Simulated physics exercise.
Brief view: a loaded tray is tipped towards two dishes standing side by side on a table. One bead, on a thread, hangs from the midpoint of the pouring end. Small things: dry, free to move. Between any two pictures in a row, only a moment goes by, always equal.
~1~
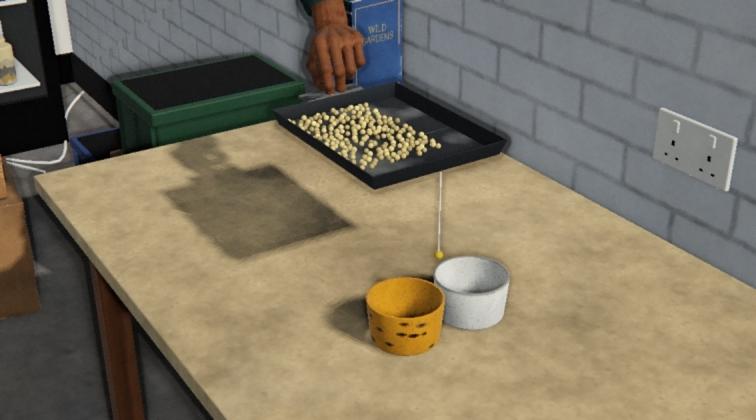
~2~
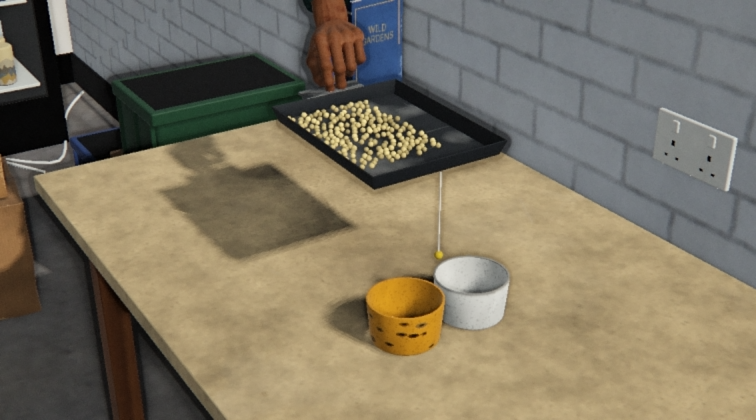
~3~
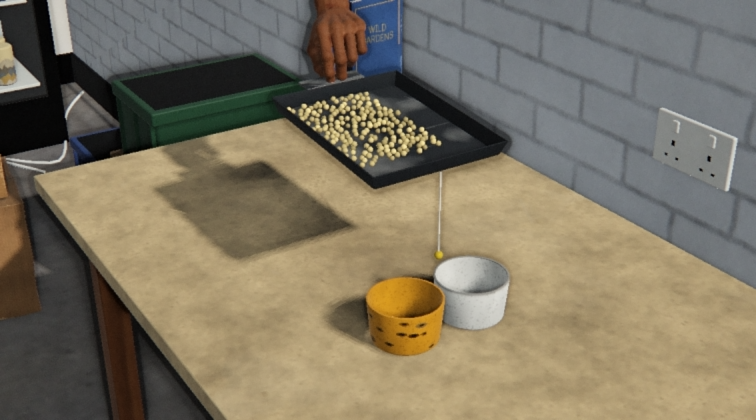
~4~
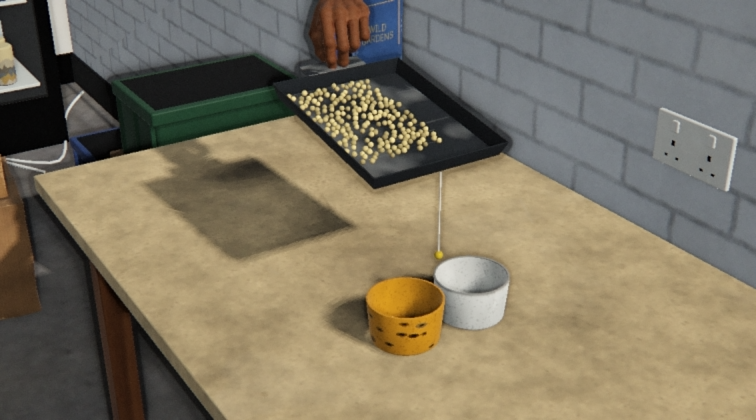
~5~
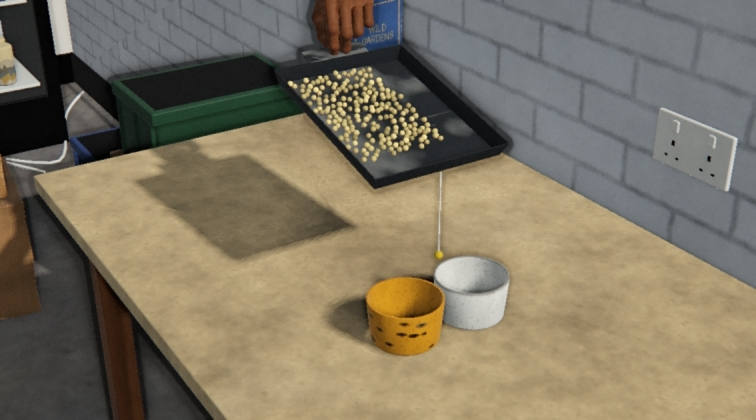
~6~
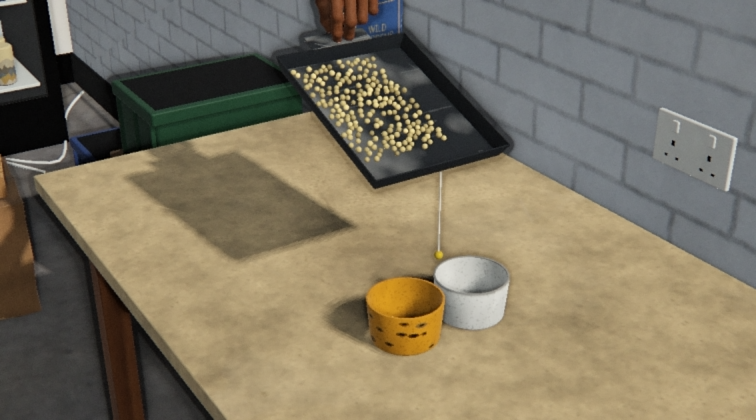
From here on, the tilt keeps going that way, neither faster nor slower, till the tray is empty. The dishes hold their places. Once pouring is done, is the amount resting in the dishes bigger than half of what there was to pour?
Yes, it is over half.
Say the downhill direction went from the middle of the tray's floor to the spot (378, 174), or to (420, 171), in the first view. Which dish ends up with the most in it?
So, first the left-side one, then the left-side one.
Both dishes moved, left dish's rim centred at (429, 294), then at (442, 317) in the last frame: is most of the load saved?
Result, first setup: A majority share; second setup: A minority share.
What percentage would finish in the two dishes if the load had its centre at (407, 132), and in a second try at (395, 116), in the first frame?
Close to 70 in a hundred, then close to 70 in a hundred.
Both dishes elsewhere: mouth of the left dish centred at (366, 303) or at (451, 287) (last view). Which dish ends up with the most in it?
The right-hand one the first time, the left-hand one the second.
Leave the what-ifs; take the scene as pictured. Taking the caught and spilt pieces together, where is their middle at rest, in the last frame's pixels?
Roughly at (462, 316).
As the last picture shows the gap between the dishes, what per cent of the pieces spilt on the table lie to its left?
Around 0 per cent, give or take.
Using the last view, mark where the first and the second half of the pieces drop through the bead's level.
Near (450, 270) to start, and near (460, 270) afterwards.
Soon after the last picture, tray tipped steeply; most on the tray; a small part in the air.
A little later, tray tipped right over; about a third on the tray; a small part in the left dish; a small part in the right dish; a small part outside both; about a third in the air.
Later still, tray tipped past a quarter turn; about a third in the left dish; about half in the right dish; about a quarter outside both.
At rest, tray tipped past a quarter turn; about a third in the left dish; about half in the right dish; about a quarter outside both.
